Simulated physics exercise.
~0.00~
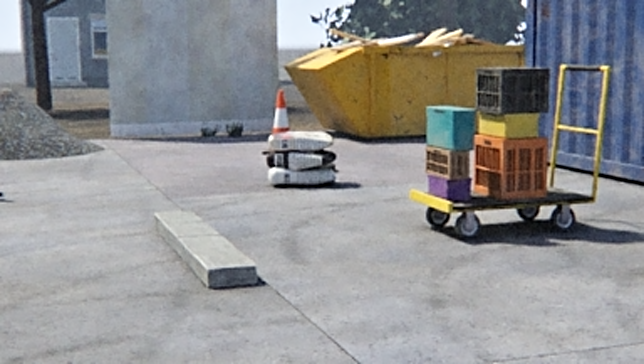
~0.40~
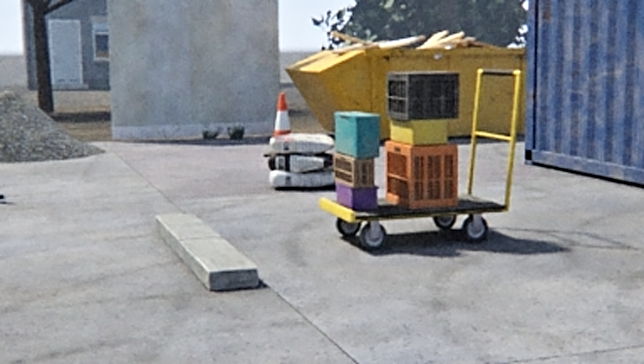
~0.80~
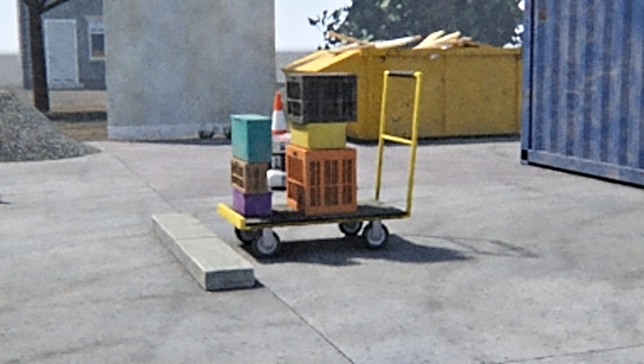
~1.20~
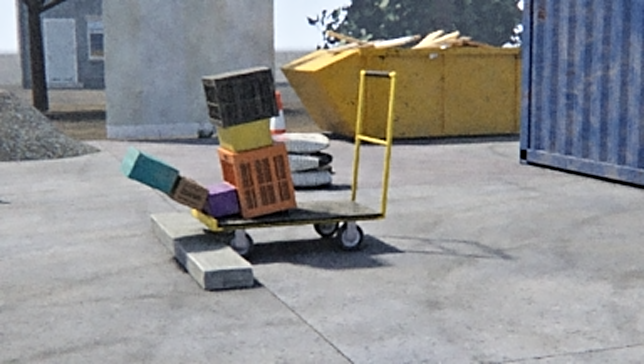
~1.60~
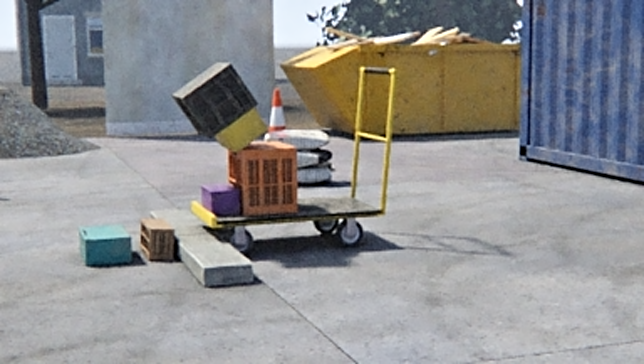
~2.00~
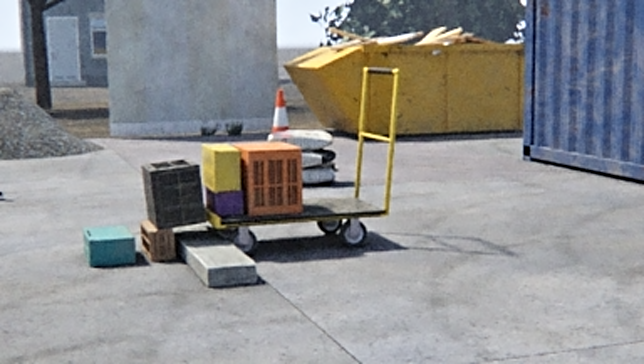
In a sunlit concrete yard, seen from a slightly swaying viewpoint, a yellow dumpster and a blue container stand behind a flat cart. The cart carries a teal tote above brown and purple boxes on the left, and a black crate above yellow and orange ones beside them. It rolls left and stops at a low concrete kerb. The left stack topples forward, while the taller stack tilts. Teal and brown land beyond the kerb, and the black crate tumbles after them, resting against the brown one. Yellow settles on purple beside orange, still aboard.
